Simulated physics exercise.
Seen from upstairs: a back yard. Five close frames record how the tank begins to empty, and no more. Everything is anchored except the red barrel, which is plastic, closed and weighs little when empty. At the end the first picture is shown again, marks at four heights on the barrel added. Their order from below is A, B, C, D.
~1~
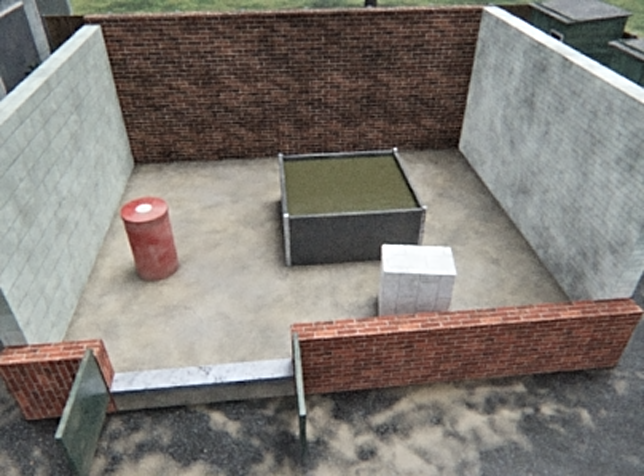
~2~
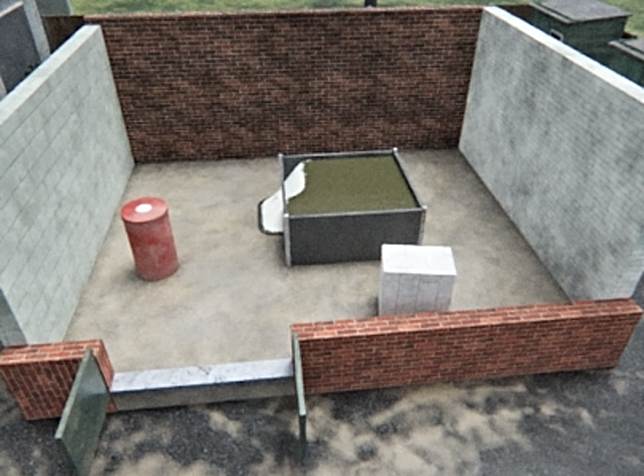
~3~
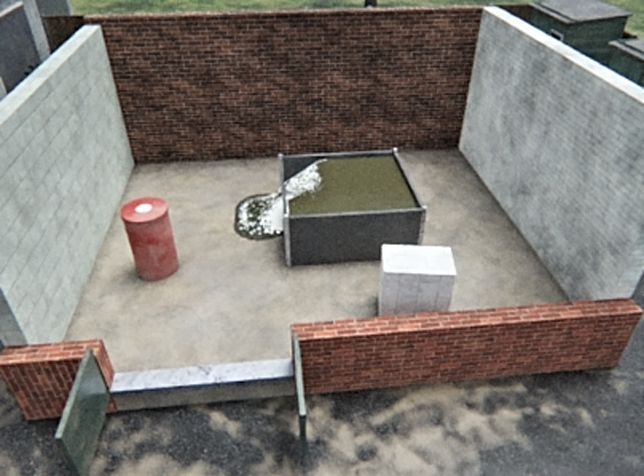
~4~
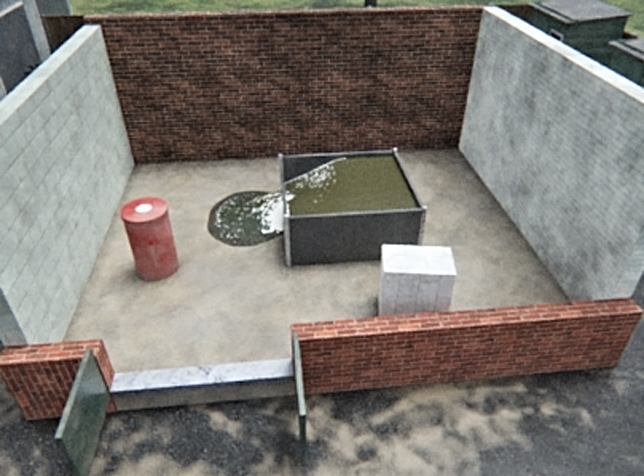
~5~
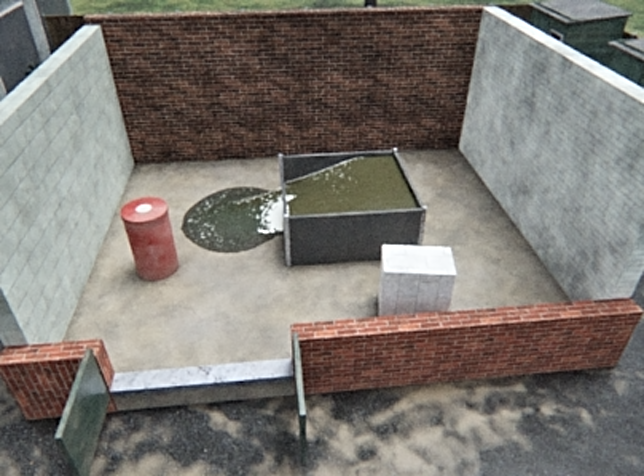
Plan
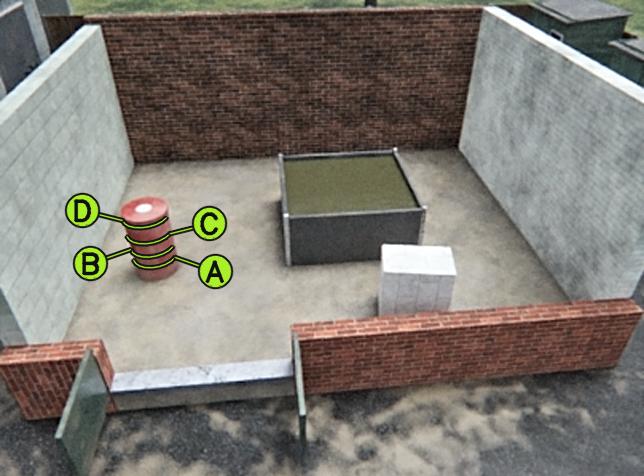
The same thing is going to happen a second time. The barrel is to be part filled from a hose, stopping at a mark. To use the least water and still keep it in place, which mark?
It is A.
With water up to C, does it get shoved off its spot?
No, not at all.
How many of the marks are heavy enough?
All of them.
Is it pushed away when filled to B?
No, not at all.
On the marked copy, A at (152, 267); B at (149, 257); C at (145, 243); D at (141, 227); from the bottom up A, B, C, D.
With A, it does not move.
With B, it does not move.
With C, it does not move.
With D, it does not move.
